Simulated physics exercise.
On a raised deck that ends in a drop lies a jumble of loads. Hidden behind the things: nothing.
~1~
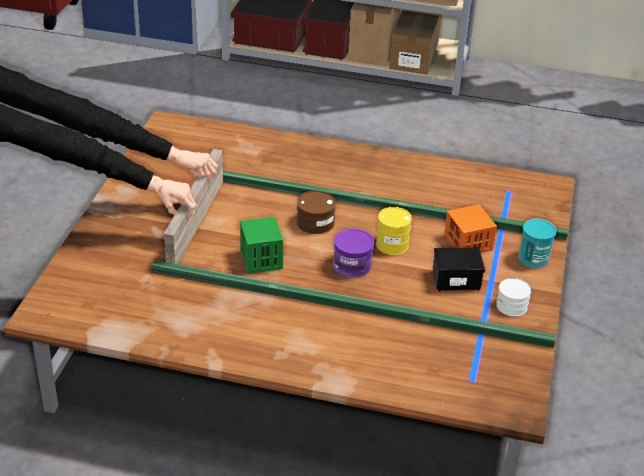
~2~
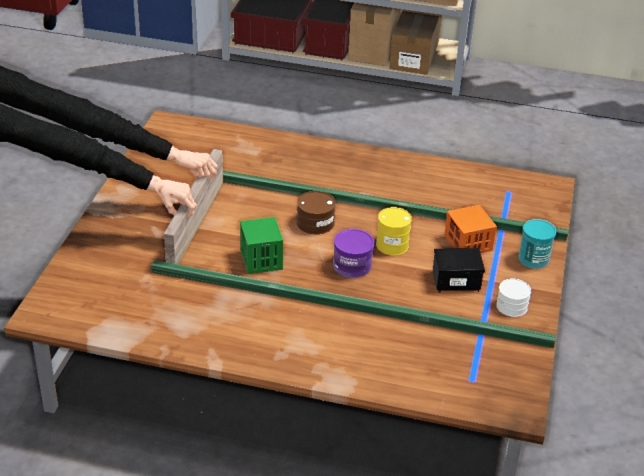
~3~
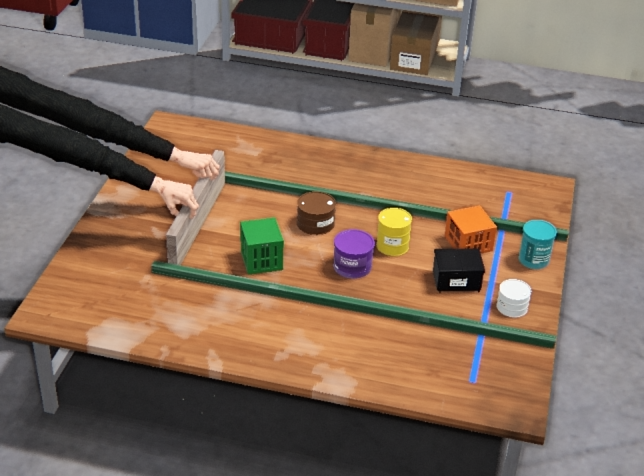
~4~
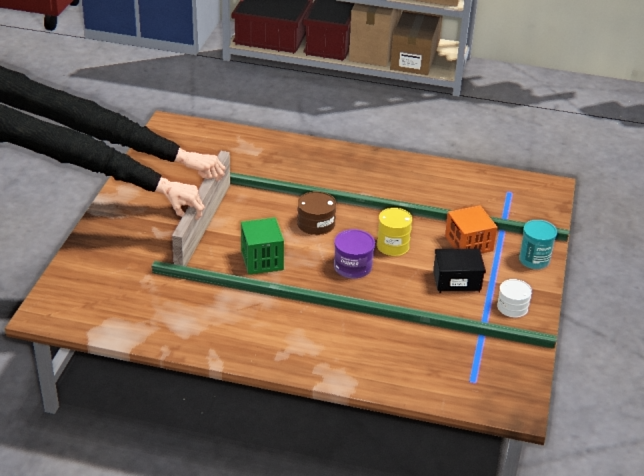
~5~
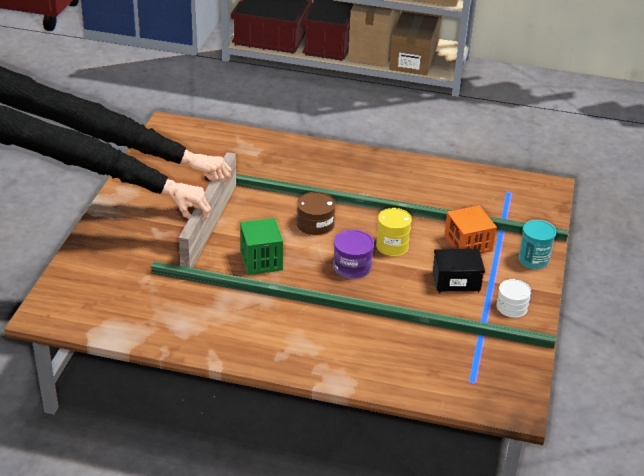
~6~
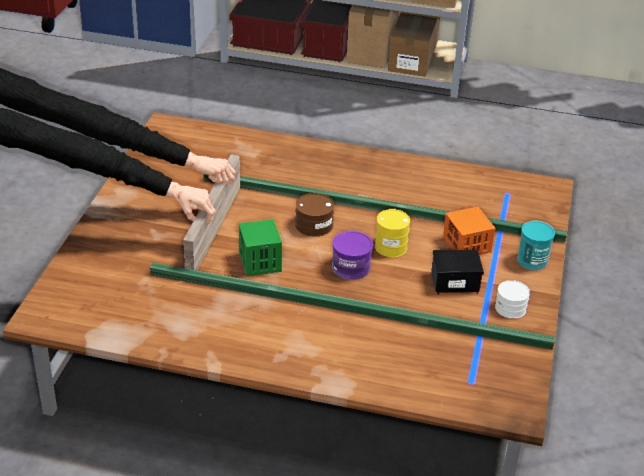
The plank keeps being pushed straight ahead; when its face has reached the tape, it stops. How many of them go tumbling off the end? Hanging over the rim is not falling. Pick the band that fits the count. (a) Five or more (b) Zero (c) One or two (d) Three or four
Answer: C.
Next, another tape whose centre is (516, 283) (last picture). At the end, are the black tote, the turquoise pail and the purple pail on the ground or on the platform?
The black tote is gone; the turquoise pail is gone; and the purple pail keeps its place.
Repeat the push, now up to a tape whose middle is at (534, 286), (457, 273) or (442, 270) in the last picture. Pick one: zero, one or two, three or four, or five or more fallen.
Taking them in turn, more than four; zero; no fall at all.
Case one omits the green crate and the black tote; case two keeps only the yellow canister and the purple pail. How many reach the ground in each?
1 and 1.
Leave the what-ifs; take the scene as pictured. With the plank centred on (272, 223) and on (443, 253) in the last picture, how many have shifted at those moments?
1, then 8.
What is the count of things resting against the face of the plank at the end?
3.
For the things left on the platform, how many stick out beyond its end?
That adds up to 2.
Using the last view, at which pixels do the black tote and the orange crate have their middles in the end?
(552, 295) and (556, 245), approximately.
Soon after, none off yet; turquoise pail at rest near (535, 246); white canister at rest near (512, 299); orange crate at rest near (469, 233).
Then, none off yet; turquoise pail moved a little near (542, 249); white canister moved about its own width near (531, 309); orange crate moved about its own width near (505, 236).
At rest, the number that fall off is one or two; fallen, white canister and turquoise pail.
